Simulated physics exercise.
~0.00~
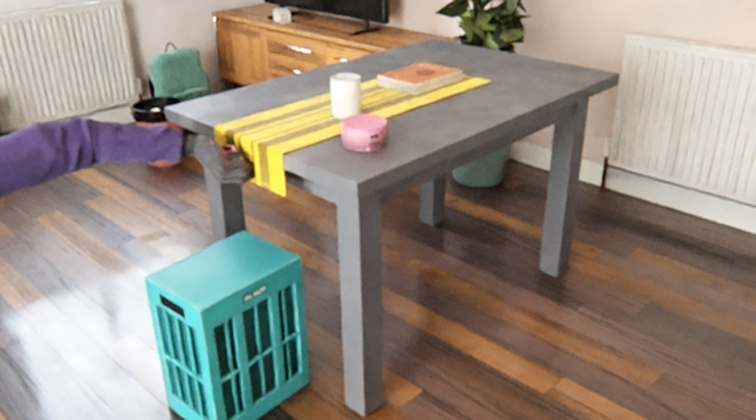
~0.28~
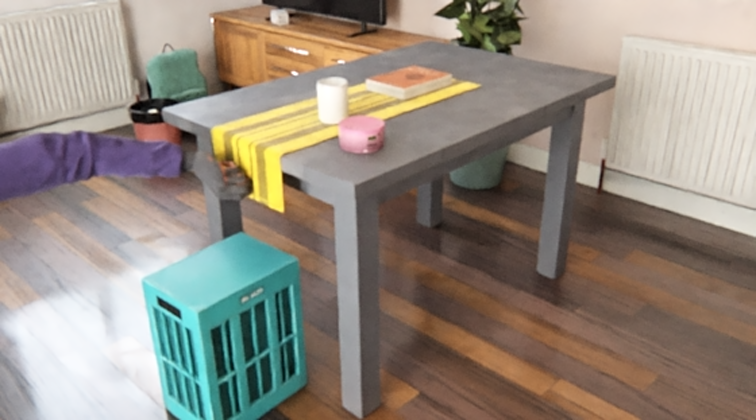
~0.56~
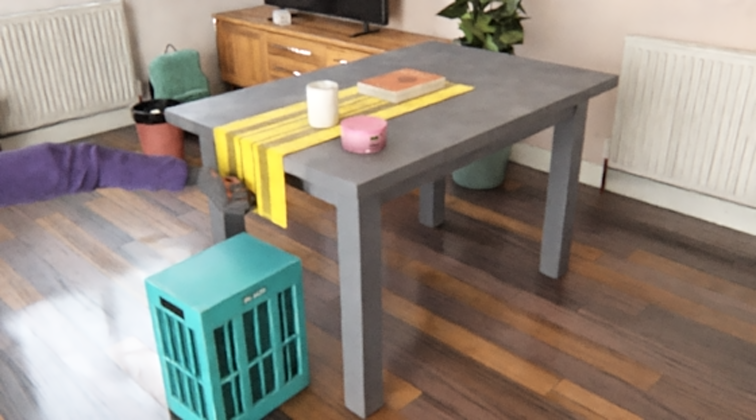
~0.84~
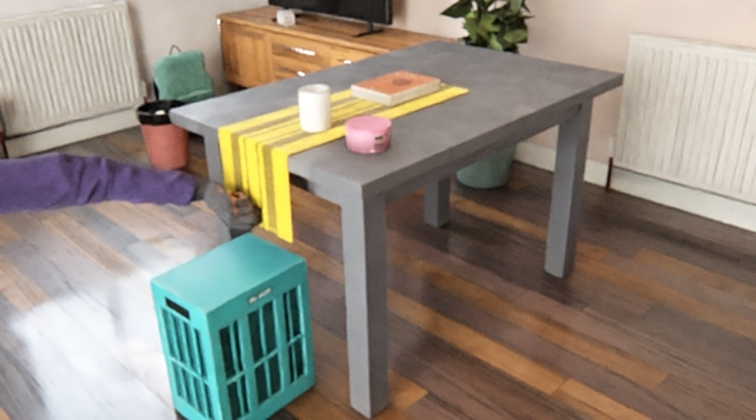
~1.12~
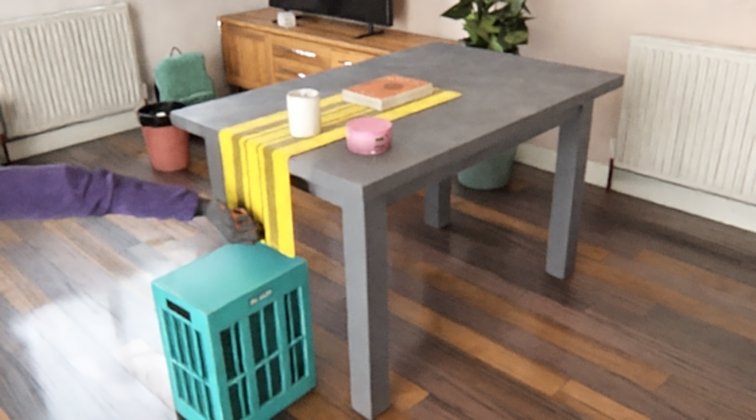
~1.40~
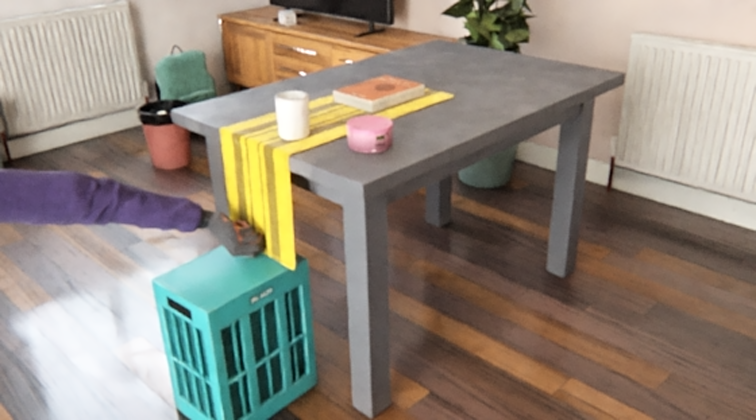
A bright yellow striped runner lies across a grey table in a wood-floored living room, seen from slightly above by a gently swaying camera. A white mug and an orange book rest on the cloth, with a pink tub beside it and a turquoise crate on the floor below. At the left, a purple-sleeved arm steadily draws the hanging end downward. The mug and book ride left with the cloth, the mug staying upright, while the tub keeps its place. Finally the hem reaches the crate, with mug, book and tub all still on the table.
